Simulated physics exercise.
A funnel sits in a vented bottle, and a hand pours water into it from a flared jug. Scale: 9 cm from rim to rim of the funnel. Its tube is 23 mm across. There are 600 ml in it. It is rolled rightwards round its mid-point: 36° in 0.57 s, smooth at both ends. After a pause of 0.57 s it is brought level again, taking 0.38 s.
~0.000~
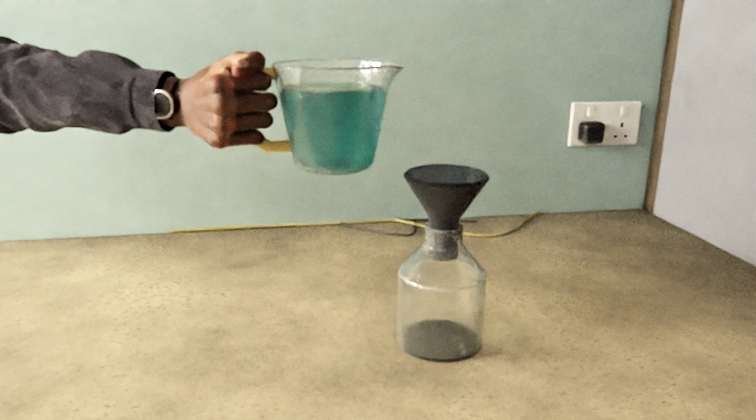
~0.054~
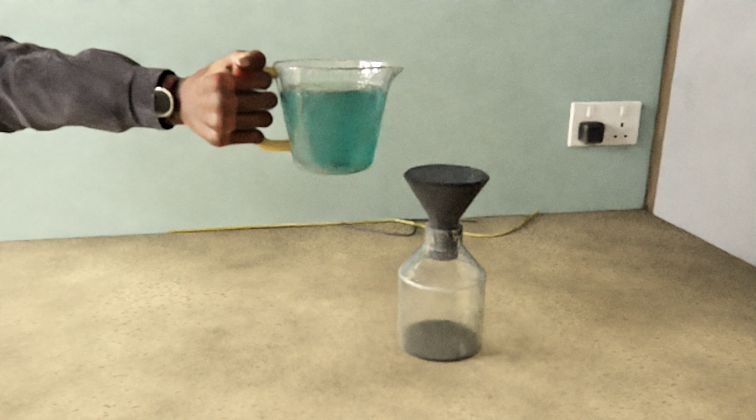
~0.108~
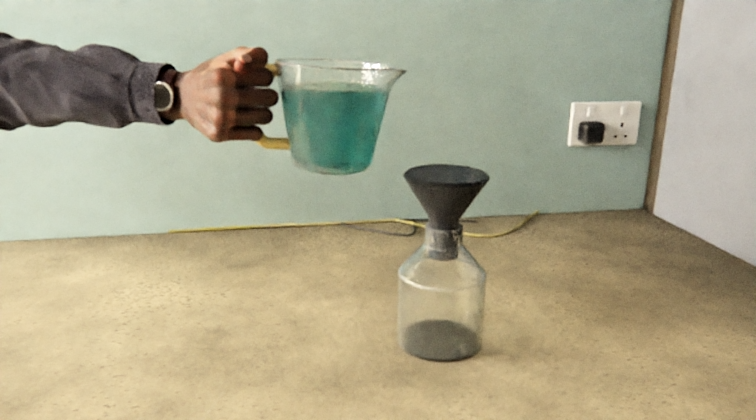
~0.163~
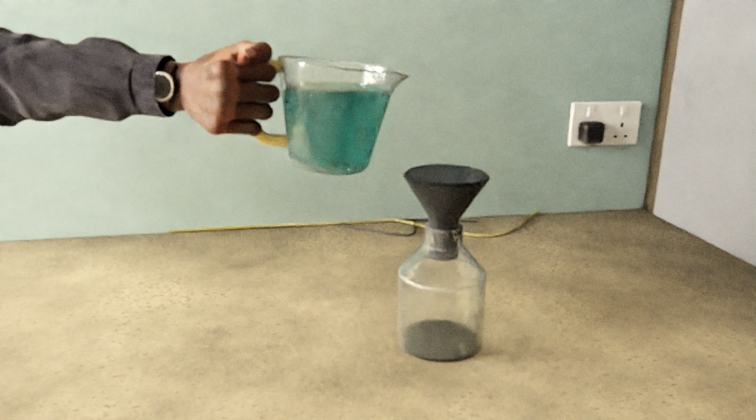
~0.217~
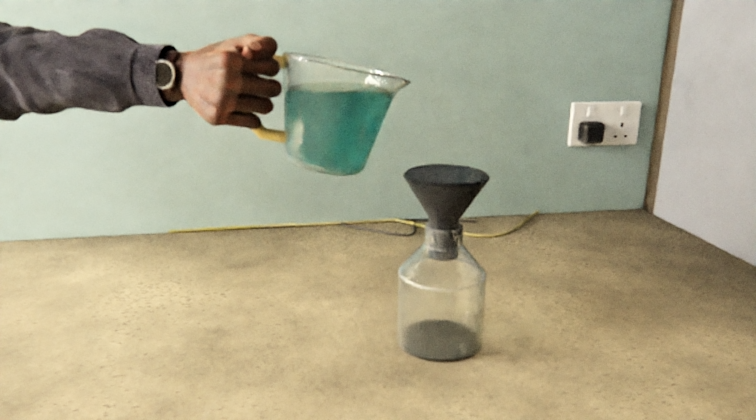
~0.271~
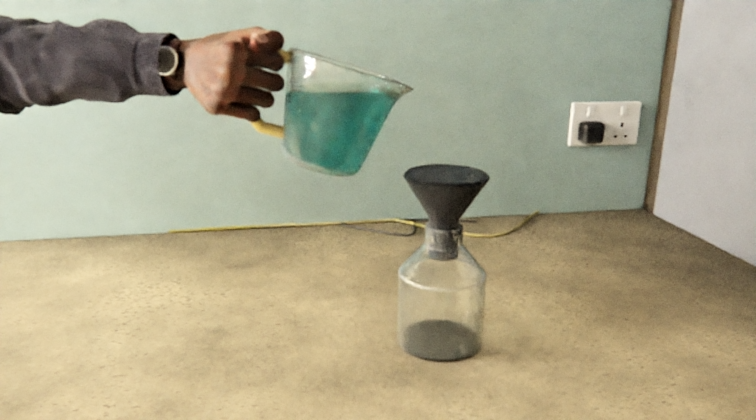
A hand holding a flared jug of blue-green water gradually tilts it rightwards above a dark funnel in a clear bottle.
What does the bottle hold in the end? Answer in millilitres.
About 140 ml.
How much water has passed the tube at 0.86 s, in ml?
Some 50 ml.
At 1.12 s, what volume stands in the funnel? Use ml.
Close to 20 ml.
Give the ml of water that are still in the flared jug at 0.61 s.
Close to 540 ml.
After 0.61 s the tilt is 36° and 5 ml has passed the tube, 15 ml is in the funnel, 540 ml in the flared jug and 0 ml has missed.
After 0.86 s the tilt is 36° and 50 ml has passed the tube, 30 ml is in the funnel, 495 ml in the flared jug and 0 ml has missed.
After 1.12 s the tilt is 36° and 95 ml has passed the tube, 20 ml is in the funnel, 465 ml in the flared jug and 0 ml has missed.
After 1.41 s the tilt is 7° and 130 ml has passed the tube, 0 ml is in the funnel, 455 ml in the flared jug and 0 ml has missed.
In the end 135 ml has passed the tube, 0 ml is in the funnel, 455 ml in the flared jug and 0 ml has missed.
